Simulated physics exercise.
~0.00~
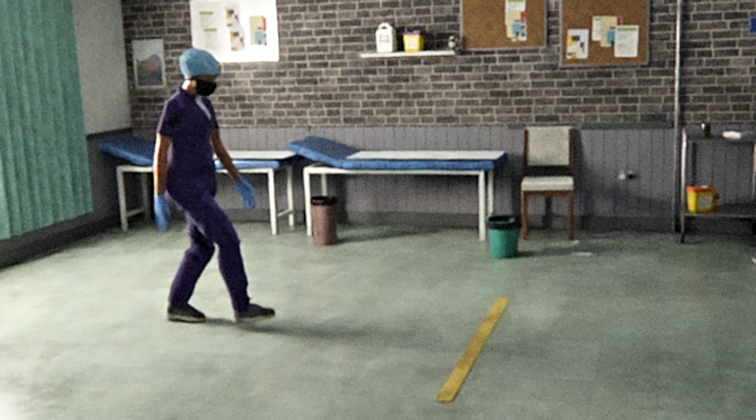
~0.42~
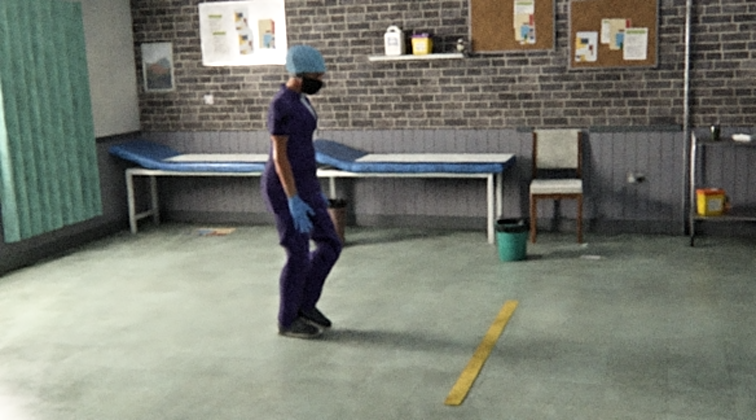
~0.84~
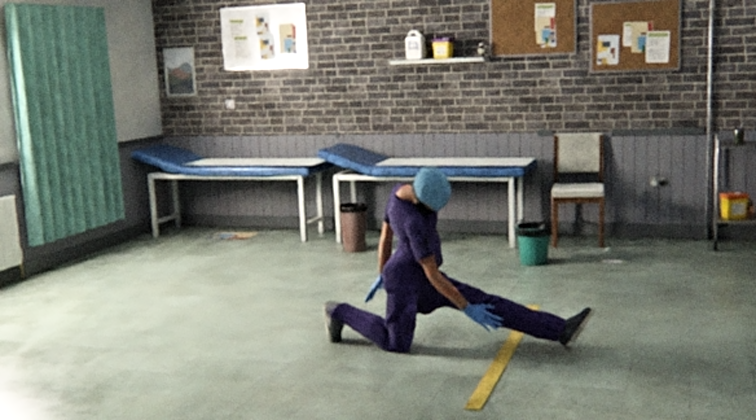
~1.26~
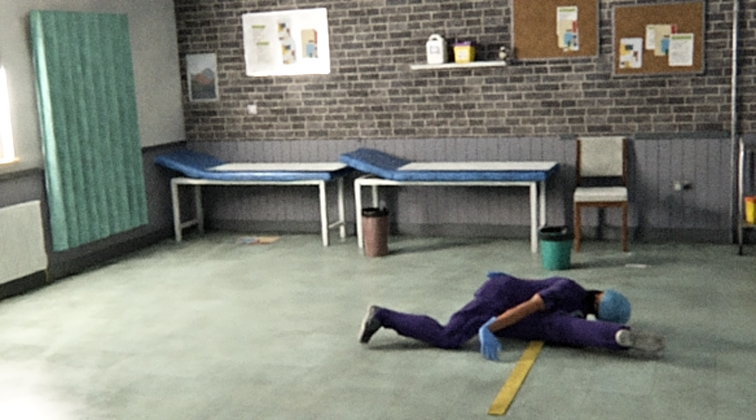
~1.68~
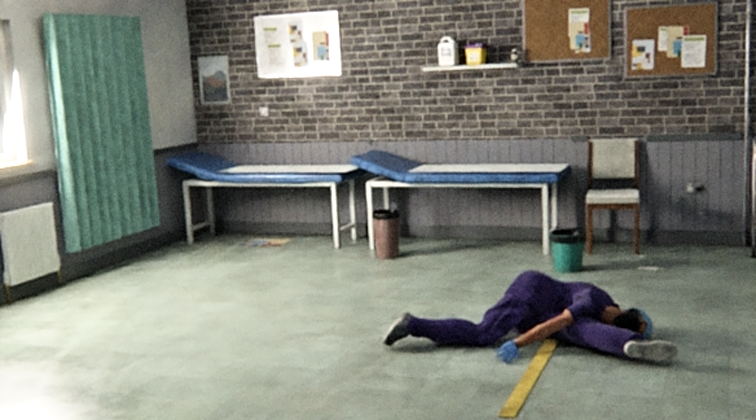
A person in purple scrubs, a blue cap, dark mask and blue gloves walks rightward across a grey-green floor towards a yellow strip, seen from across a clinic-like room. Behind are two blue-topped couches, a brown bin, a green bin and a chair against a brick and grey panelled wall, with a green curtain at left. The view shifts slightly left as the person drops onto one knee, the other leg stretched over the strip. The body then folds forward and down to the right. It ends slumped low, head and chest beyond the strip, hips short of it.
